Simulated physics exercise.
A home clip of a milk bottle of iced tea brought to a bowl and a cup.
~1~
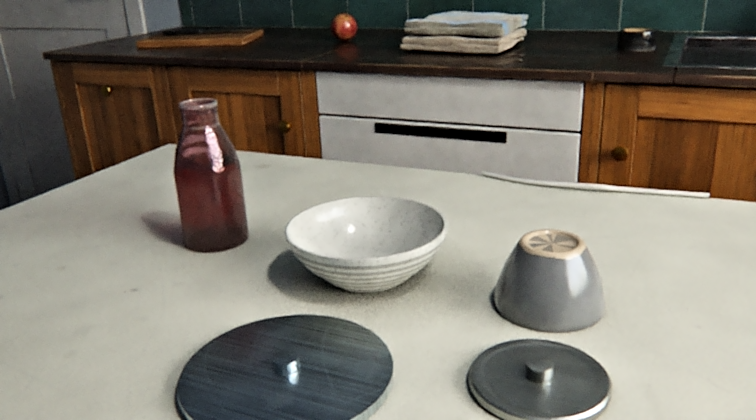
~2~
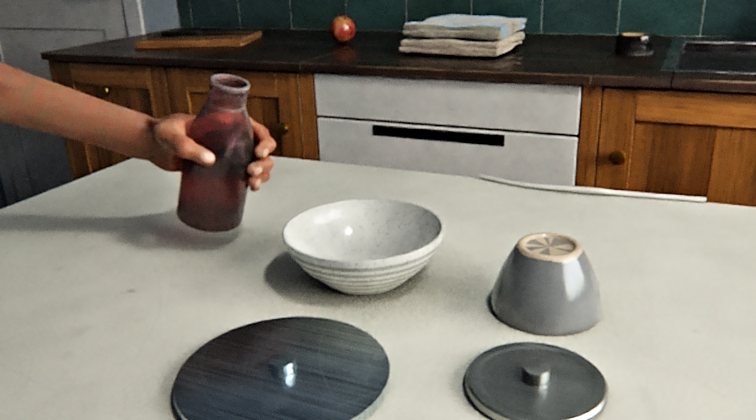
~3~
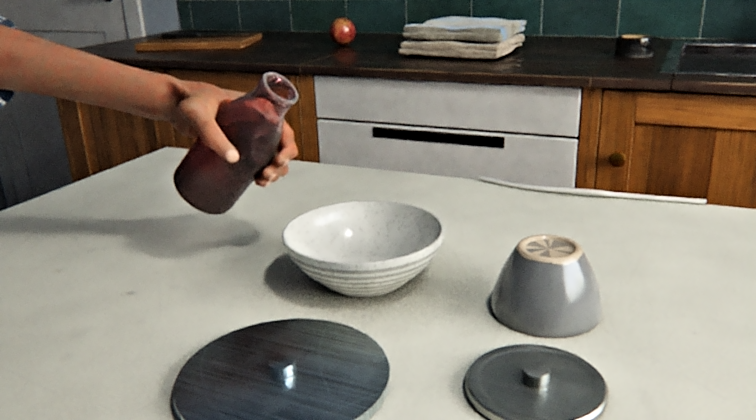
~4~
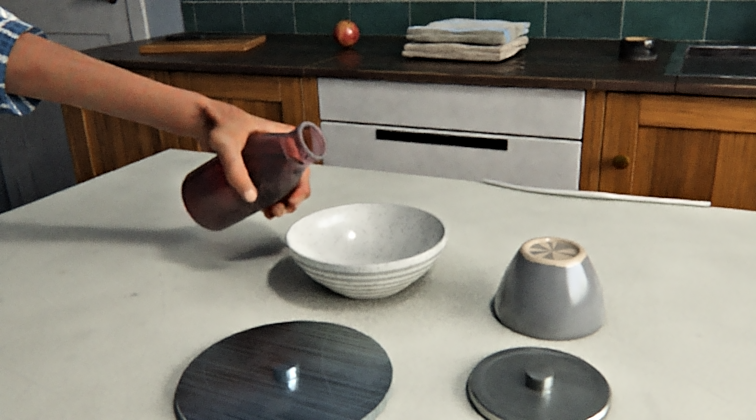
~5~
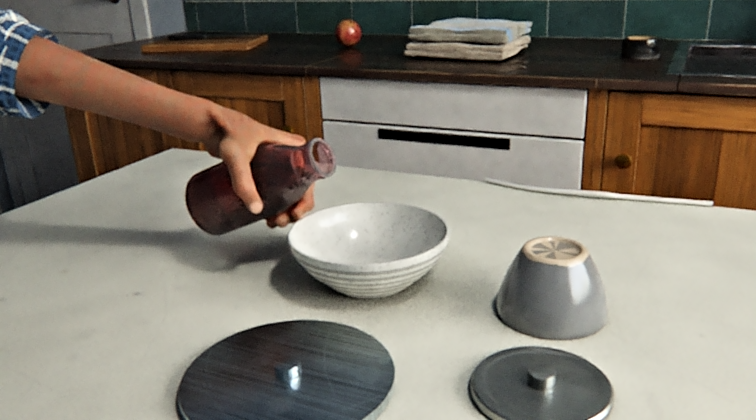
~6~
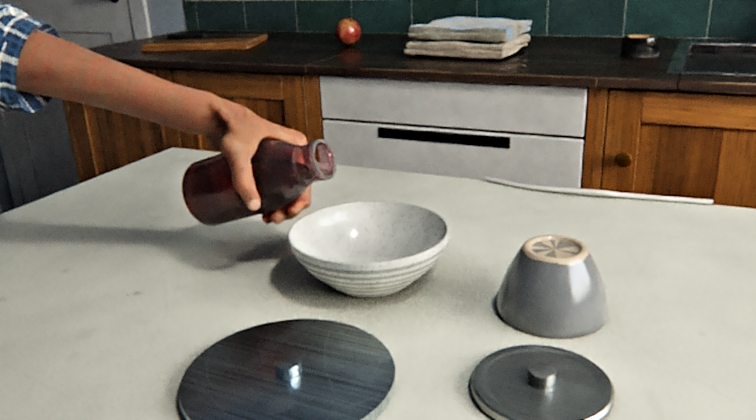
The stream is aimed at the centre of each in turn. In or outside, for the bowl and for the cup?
The bowl fills up; the cup lets it run off outside.
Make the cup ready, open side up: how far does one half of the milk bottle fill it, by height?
Roughly 65 per cent.
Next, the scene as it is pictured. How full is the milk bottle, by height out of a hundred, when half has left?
Roughly 30 per cent.
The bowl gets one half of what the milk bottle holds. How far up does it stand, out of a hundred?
About 40 per cent.
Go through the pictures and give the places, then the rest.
In the first picture, nothing is moving yet; milk bottle (208, 171) about half full; bowl (367, 252) open; cup (550, 276) upside down.
In the second picture, the milk bottle is picked up; milk bottle about half full, surface at (221, 141); bowl (365, 254) open.
The third picture shows tilting; milk bottle (242, 139) tipped 45° with all of its load; cup (547, 281) upside down.
The fourth picture shows no stream yet; milk bottle (260, 171) tipped 60° with all of its load; bowl (368, 258) open.
The fifth picture shows still nothing leaves it; milk bottle (266, 181) tipped 65° with all of its load; cup (553, 283) upside down.
The sixth picture shows on the point of pouring; milk bottle (265, 177) tipped 70° with all of its load; bowl (370, 257) open; cup (553, 282) upside down.
Next, the iced tea goes into the bowl.
After that, it runs off the upturned base of the cup.
Finally, the bowl has its share inside; the cup is empty, in a puddle.
